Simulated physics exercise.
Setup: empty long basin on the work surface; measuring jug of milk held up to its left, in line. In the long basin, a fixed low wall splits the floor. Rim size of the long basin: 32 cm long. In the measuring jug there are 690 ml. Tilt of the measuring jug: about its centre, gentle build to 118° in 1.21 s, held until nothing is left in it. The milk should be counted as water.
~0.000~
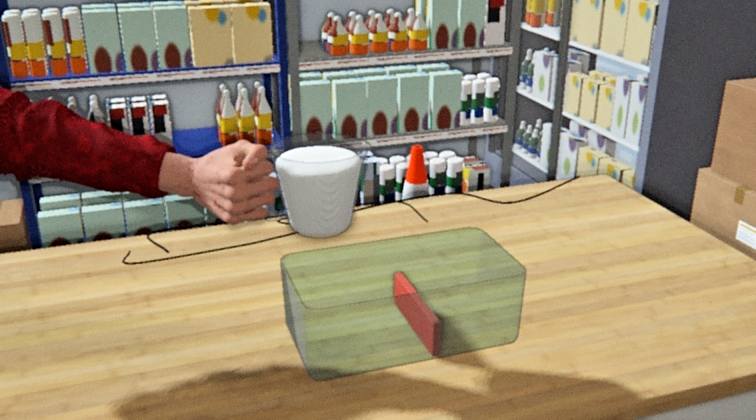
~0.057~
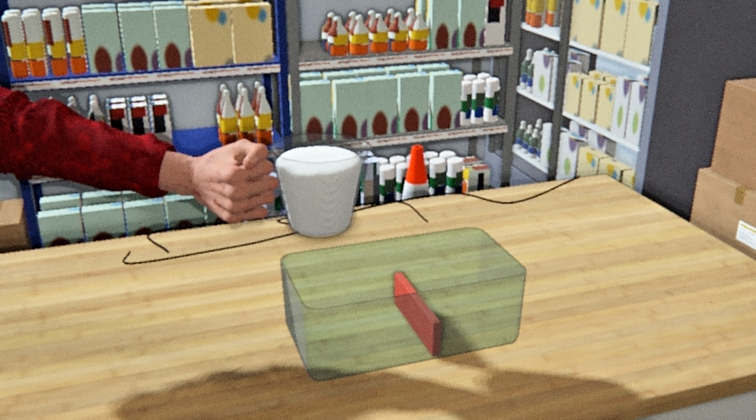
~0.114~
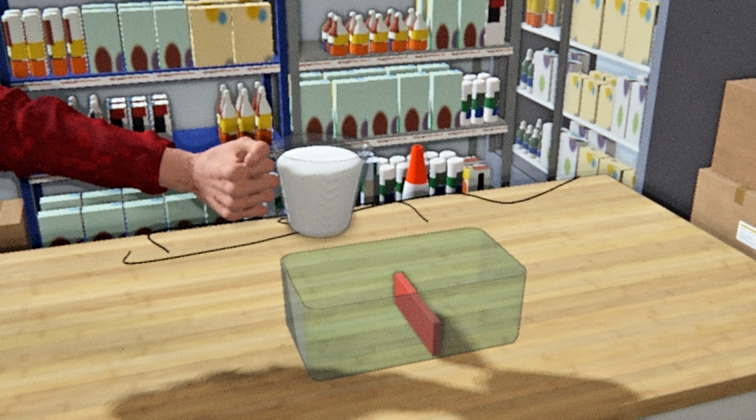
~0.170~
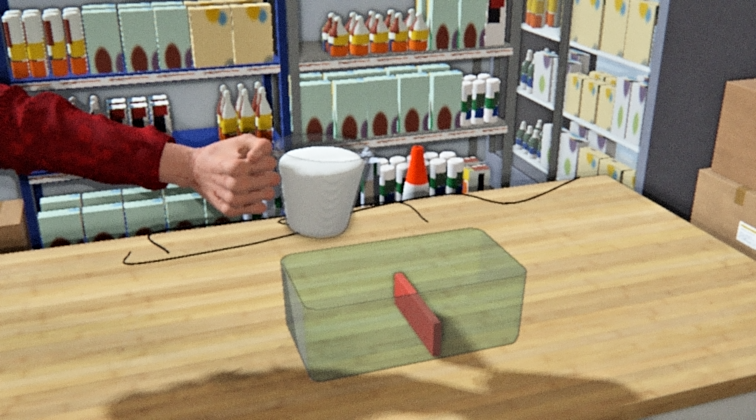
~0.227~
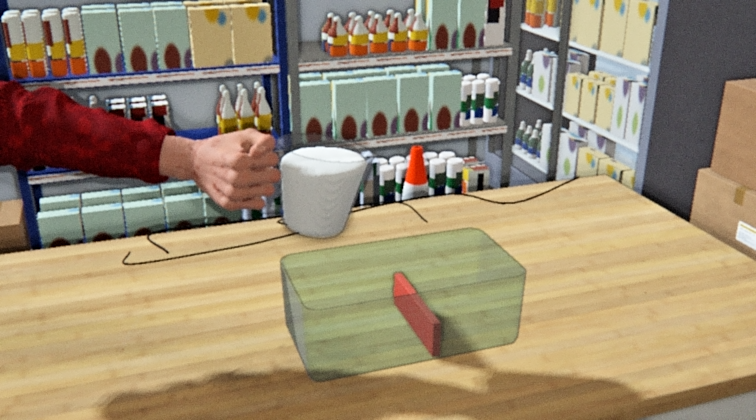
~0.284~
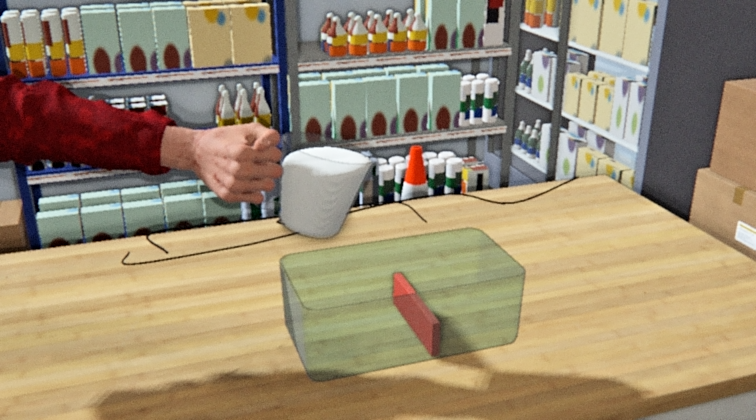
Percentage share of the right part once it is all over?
39 per cent.
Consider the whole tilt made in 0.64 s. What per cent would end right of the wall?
Then you'd be looking at around 25 in a hundred.
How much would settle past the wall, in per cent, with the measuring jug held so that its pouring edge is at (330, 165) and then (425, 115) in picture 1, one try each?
Respectively about 5 and 85 percent.
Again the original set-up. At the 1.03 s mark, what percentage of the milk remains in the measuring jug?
About 5 per cent.
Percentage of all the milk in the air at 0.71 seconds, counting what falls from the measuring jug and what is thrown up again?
24 %.
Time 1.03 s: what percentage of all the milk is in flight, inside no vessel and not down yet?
Roughly 7 %.
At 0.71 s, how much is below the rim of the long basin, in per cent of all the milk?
About 16 per cent.
After 0.71 s the tilt is 75° and 61 per cent is still to pour, 3 is left of the wall and 14 right of it.
After 1.03 s the tilt is 111° and 5 per cent is still to pour, 49 is left of the wall and 38 right of it.
After 1.35 s the tilt is 118° and 0 per cent is still to pour, 60 is left of the wall and 39 right of it.
After 1.71 s the tilt is 118° and 0 per cent is still to pour, 60 is left of the wall and 39 right of it.
In the end 60 per cent lies left of the wall, 39 right of it and 1 outside.
